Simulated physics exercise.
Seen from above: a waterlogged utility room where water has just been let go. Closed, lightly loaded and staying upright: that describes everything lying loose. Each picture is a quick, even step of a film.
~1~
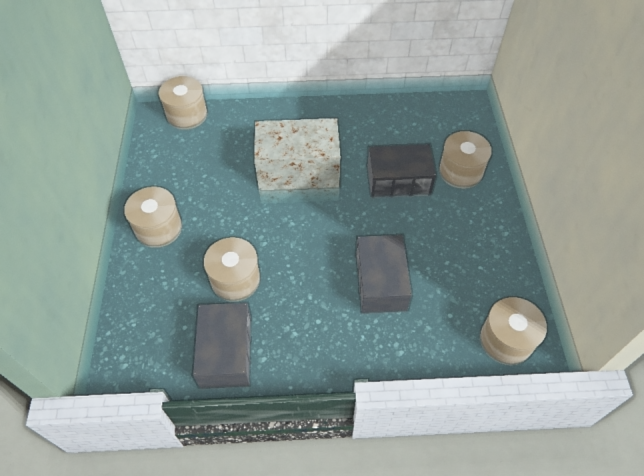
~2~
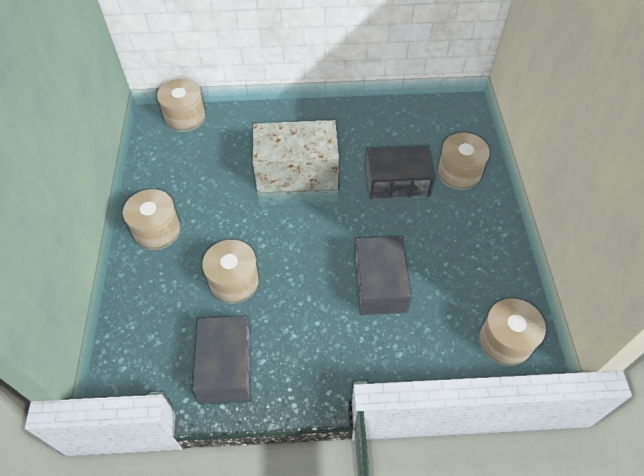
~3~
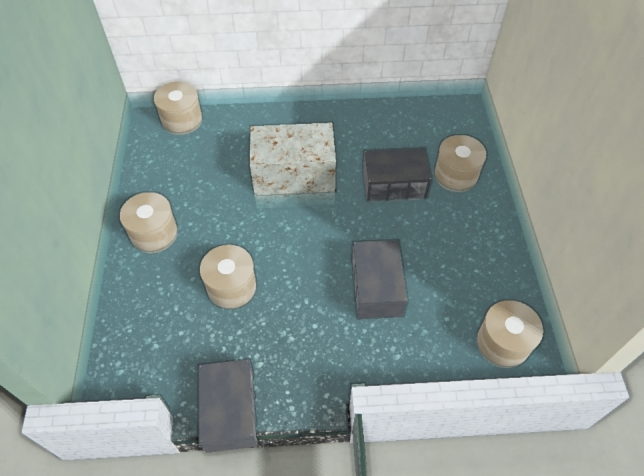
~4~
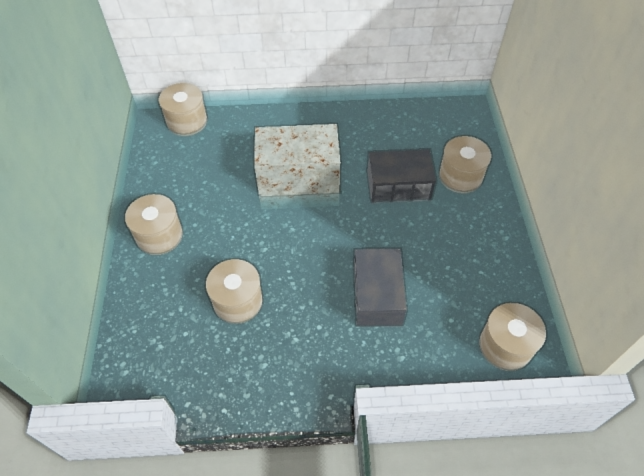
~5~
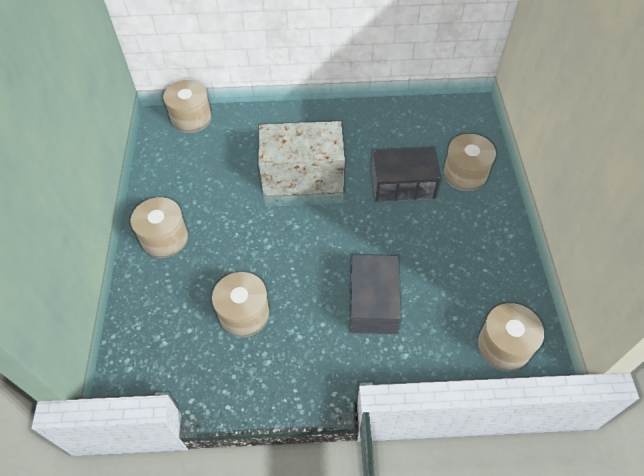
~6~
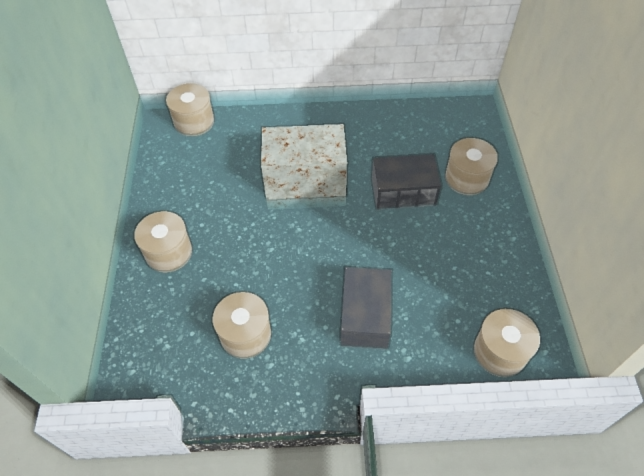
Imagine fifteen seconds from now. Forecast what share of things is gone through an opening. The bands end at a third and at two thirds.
Fraction: Two thirds or beyond.
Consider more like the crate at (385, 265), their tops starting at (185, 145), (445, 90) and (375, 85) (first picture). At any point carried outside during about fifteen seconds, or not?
Outcomes in turn are expelled, not expelled, not expelled.
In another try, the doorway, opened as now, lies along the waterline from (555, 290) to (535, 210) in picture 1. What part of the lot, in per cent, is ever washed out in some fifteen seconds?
Roughly 0 per cent.
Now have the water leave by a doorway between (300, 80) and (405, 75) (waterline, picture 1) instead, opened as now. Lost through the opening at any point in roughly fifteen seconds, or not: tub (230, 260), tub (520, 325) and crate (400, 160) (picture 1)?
Going through them, number one is held back, number two is held back and number three is flushed away.
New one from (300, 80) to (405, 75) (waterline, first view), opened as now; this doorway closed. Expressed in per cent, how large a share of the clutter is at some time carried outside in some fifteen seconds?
It comes to some 50 per cent of the lot.
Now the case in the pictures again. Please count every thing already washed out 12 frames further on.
Tally: 3.
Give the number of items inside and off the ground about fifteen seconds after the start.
Count: 2.
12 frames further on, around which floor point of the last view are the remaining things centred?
(309, 278).
A moment on, 1 of 8 are out; 7 afloat.
Next, 3 of 8 are out; 5 afloat.
Later, 5 of 8 are out; 3 afloat.
In the end, 6 of 8 are out; 2 afloat.
